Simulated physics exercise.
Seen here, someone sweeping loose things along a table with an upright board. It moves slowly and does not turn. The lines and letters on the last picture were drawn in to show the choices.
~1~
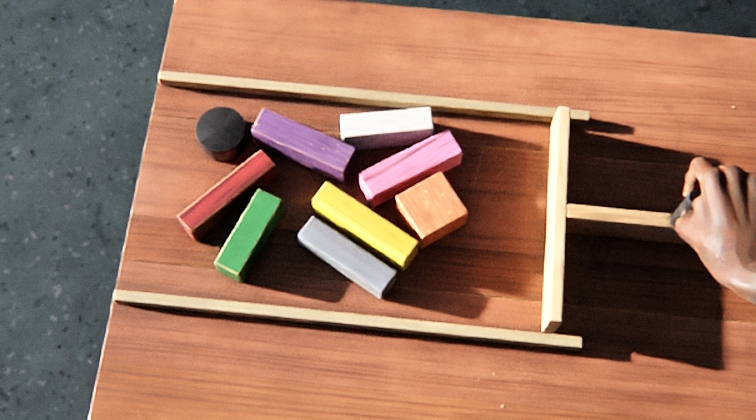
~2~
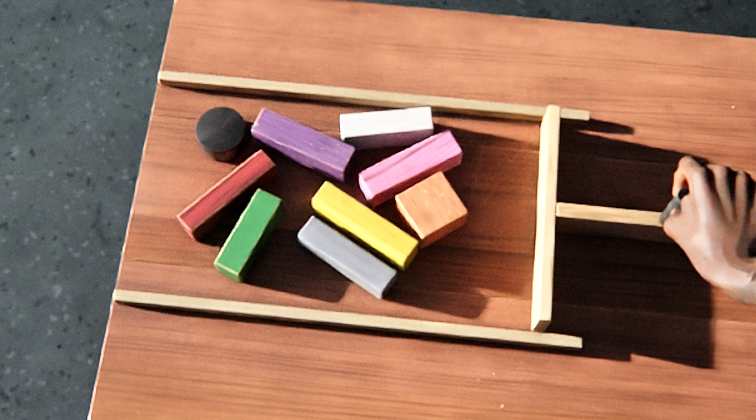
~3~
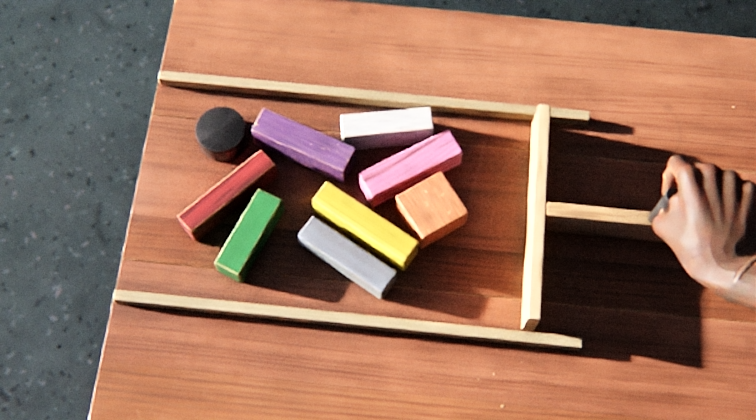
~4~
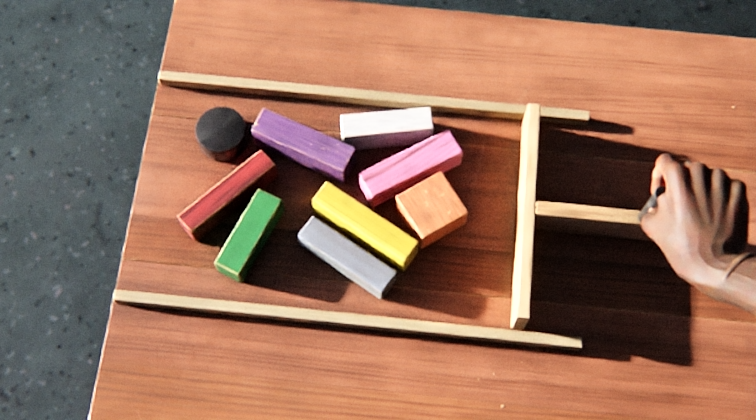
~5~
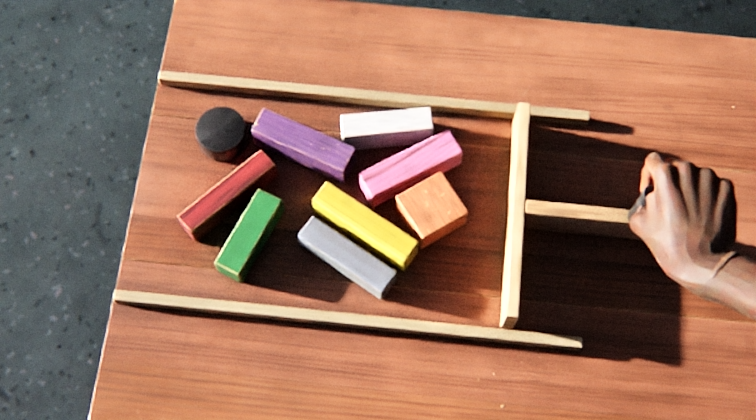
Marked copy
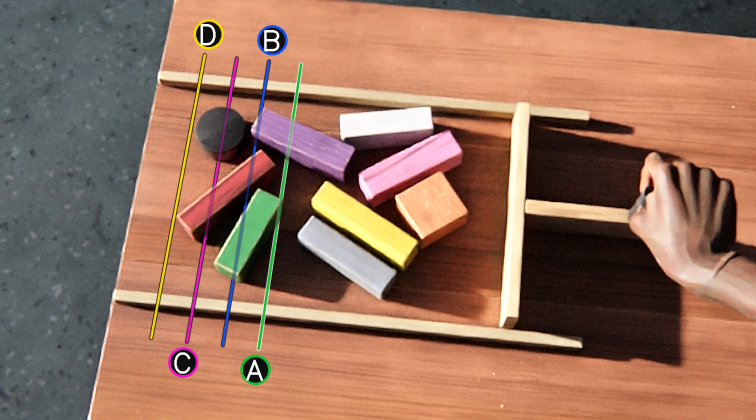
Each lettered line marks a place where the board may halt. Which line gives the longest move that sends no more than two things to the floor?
At A, and not beyond.
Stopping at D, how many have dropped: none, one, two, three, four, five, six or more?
In all, six or more.
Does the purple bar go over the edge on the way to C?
Yes.
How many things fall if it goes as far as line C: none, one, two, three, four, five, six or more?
Four.
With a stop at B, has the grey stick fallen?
No.
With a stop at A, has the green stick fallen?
No.
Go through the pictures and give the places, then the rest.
In the first frame, orange block (431, 210); black tin (222, 134); white bar (387, 129).
In the second frame, board (550, 208); red stick (228, 196).
In the third frame, board (540, 207); pink stick (410, 168).
In the fourth frame, board (529, 206); green stick (250, 235).
In the fifth frame, board (519, 205); orange block (431, 210); black tin (222, 134); white bar (387, 129).
On the marked copy, A at (281, 199); B at (247, 195); C at (213, 192); D at (180, 189).
Taking A. A third of the way, board (433, 197); purple bar (298, 142); grey stick (342, 262).
Two thirds of the way, board (348, 189); black tin (198, 140); red stick (199, 193).
When it is over, board (283, 182); black tin (145, 144); red stick (137, 185); none fallen.
As for the rest, B drops four; C drops four; D drops eight.
